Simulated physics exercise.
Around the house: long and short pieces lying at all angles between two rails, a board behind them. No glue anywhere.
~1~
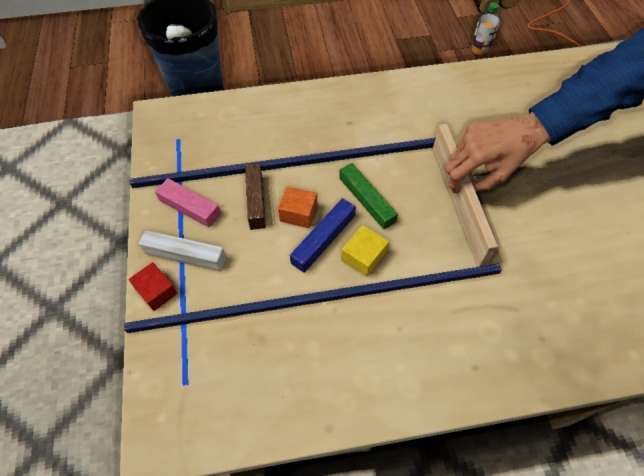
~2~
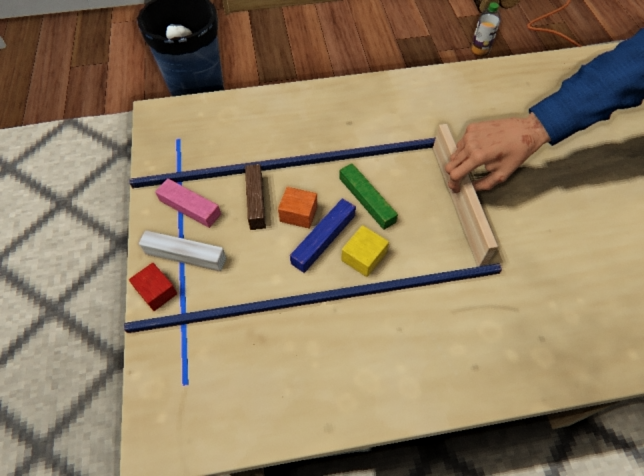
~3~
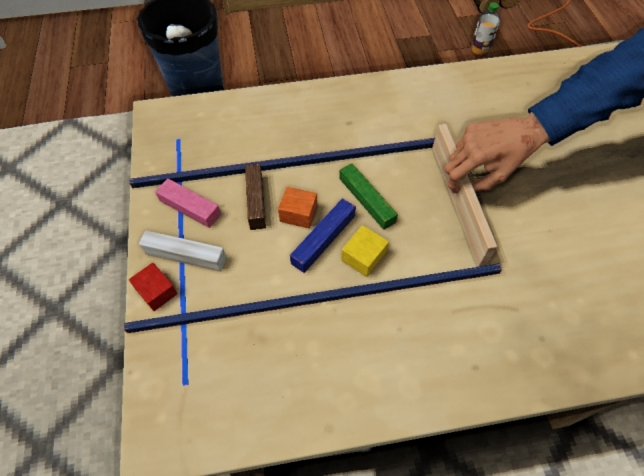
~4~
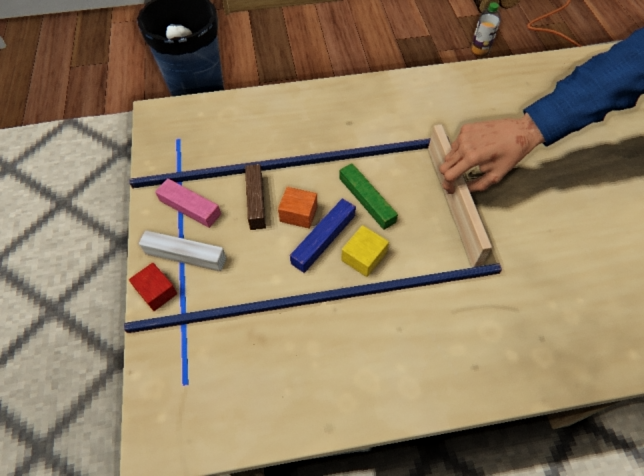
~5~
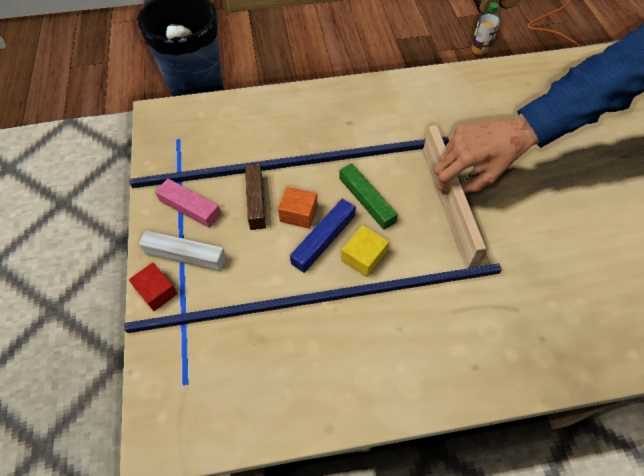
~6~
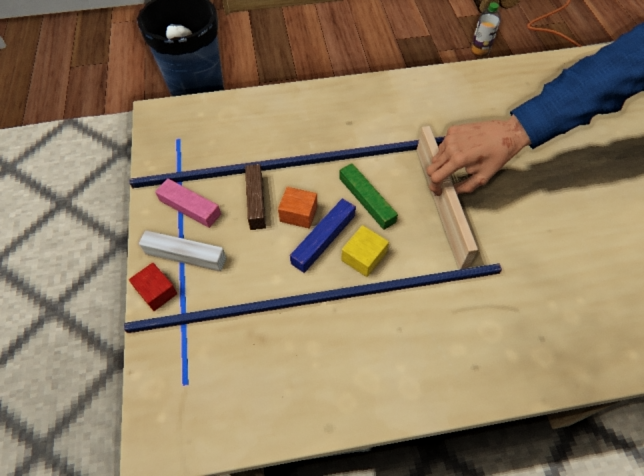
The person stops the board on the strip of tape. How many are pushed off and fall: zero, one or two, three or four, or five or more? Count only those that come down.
As it turns out, the number that fall off is three or four.
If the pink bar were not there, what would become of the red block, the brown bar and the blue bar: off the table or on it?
The red block tumbles off; the brown bar remains up; the blue bar holds on.
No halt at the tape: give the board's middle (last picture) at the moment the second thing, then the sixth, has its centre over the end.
Near (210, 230) and (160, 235).
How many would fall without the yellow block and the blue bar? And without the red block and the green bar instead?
The counts: 1 and 2.
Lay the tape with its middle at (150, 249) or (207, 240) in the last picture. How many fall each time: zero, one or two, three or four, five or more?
In that order: Five or over; one or two.
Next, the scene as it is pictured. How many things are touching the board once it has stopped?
It touches 2.
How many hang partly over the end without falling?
The number is 3.
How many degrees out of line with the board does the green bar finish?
About 0°.
A little later, none off yet; red block at rest near (153, 287); white stick at rest near (183, 251); pink bar at rest near (188, 203).
When it is over, the number that fall off is three or four; down, pink bar, white stick and red block.
